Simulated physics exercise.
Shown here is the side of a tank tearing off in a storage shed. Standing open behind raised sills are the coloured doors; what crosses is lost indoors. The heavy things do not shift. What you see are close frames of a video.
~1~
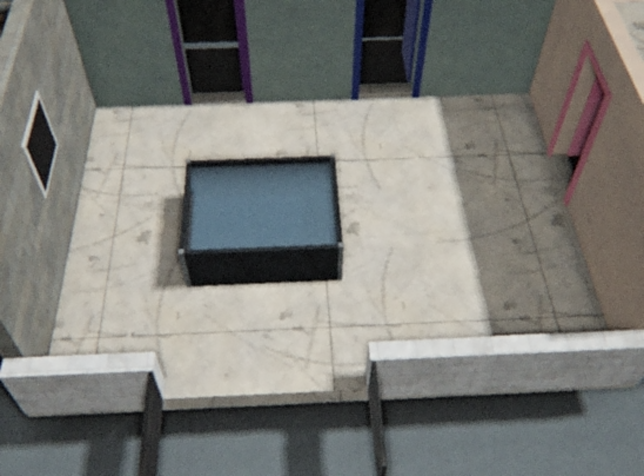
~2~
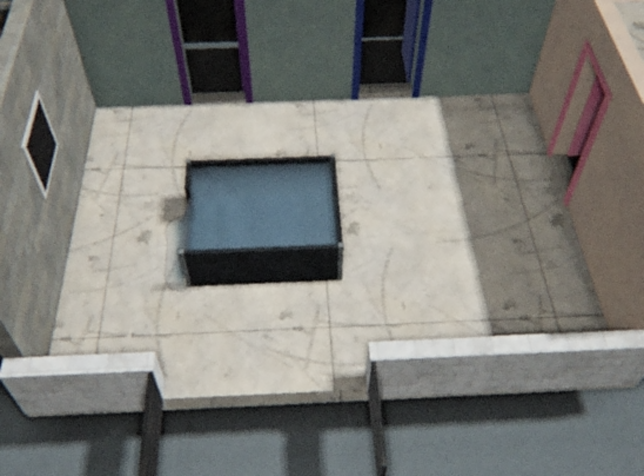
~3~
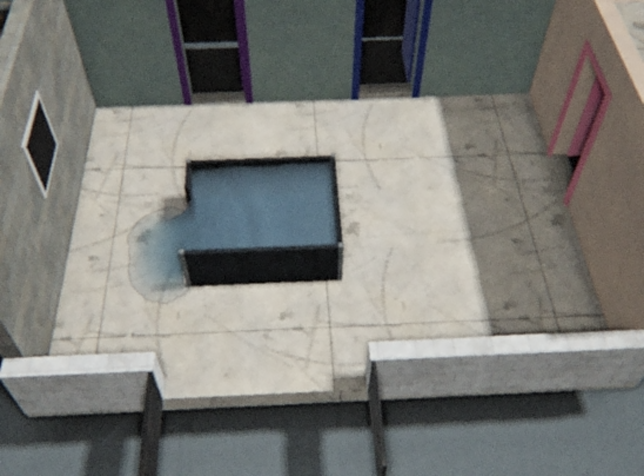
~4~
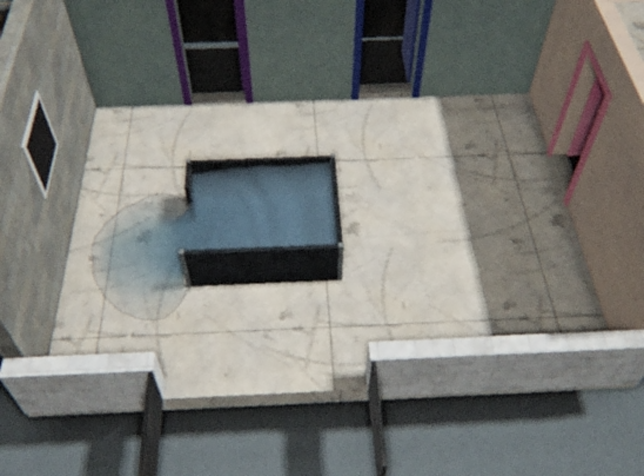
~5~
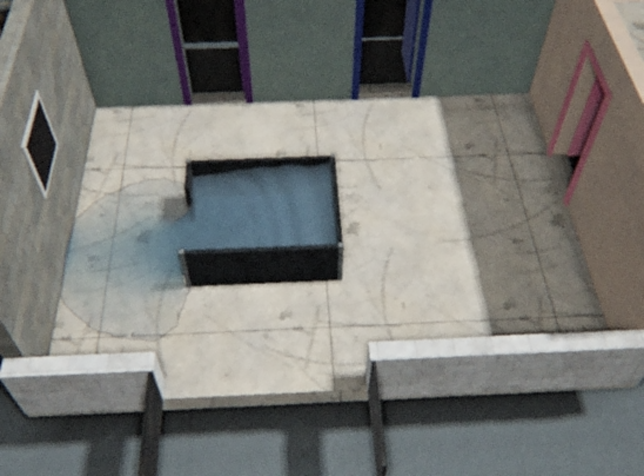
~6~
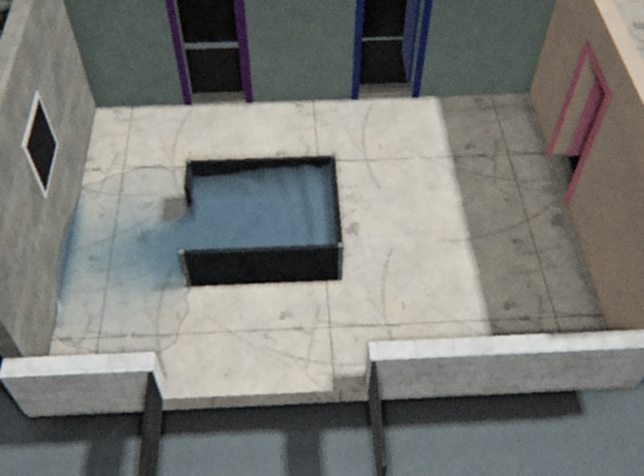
A storage shed with a pale, cracked floor is seen from above by a still camera, its right side in shadow. A dark-walled tank of blue water stands near the middle, with purple and blue doors behind, a pink door at right and a diamond-shaped window at left. The tank's left side tears open, and water pours through the gap, fanning out in a thin bluish sheet across the floor to the grey left wall.
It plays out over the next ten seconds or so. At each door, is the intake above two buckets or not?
As I see it, most likely the blue door will not exceed two buckets, most likely the pink door will not exceed two buckets, most likely the purple door will exceed two buckets.
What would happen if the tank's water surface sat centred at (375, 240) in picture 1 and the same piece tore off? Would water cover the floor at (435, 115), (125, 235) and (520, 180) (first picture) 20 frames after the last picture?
I'd say still dry for the first, swamped for the second and still dry for the third.
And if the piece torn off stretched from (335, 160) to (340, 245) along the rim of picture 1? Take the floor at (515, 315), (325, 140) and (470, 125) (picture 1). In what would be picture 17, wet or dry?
Taking the three spots as listed, they end up inundated, spared and inundated.
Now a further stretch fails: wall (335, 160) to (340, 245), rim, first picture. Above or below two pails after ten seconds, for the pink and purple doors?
Door by door, pink exceeds it and purple doesn't reach it.
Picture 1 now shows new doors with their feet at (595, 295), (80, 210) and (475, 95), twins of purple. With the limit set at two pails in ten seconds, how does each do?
Well, the first one overshoots, the next overshoots, and the last doesn't reach it.
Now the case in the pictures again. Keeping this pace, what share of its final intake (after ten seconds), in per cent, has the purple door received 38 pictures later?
My estimate: Close to 65 per cent.
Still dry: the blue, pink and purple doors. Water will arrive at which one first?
The purple one.
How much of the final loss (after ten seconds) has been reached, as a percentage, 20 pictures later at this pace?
Approximately 15 %.
A moment on, water covers 15 % of the floor; the blue door not reached, the pink door not reached, the purple door not reached.
Next, water covers 25 % of the floor; the blue door not reached, the pink door not reached, the purple door not reached.
Then, water covers 50 % of the floor; the blue door not reached, the pink door not reached, the purple door under two buckets in.
Later, water covers 90 % of the floor; the blue door wet at the sill, nothing in, the pink door wet at the sill, nothing in, the purple door over two buckets in.
In the end, water covers 95 % of the floor; the blue door wet at the sill, nothing in, the pink door under two buckets in, the purple door over two buckets in.
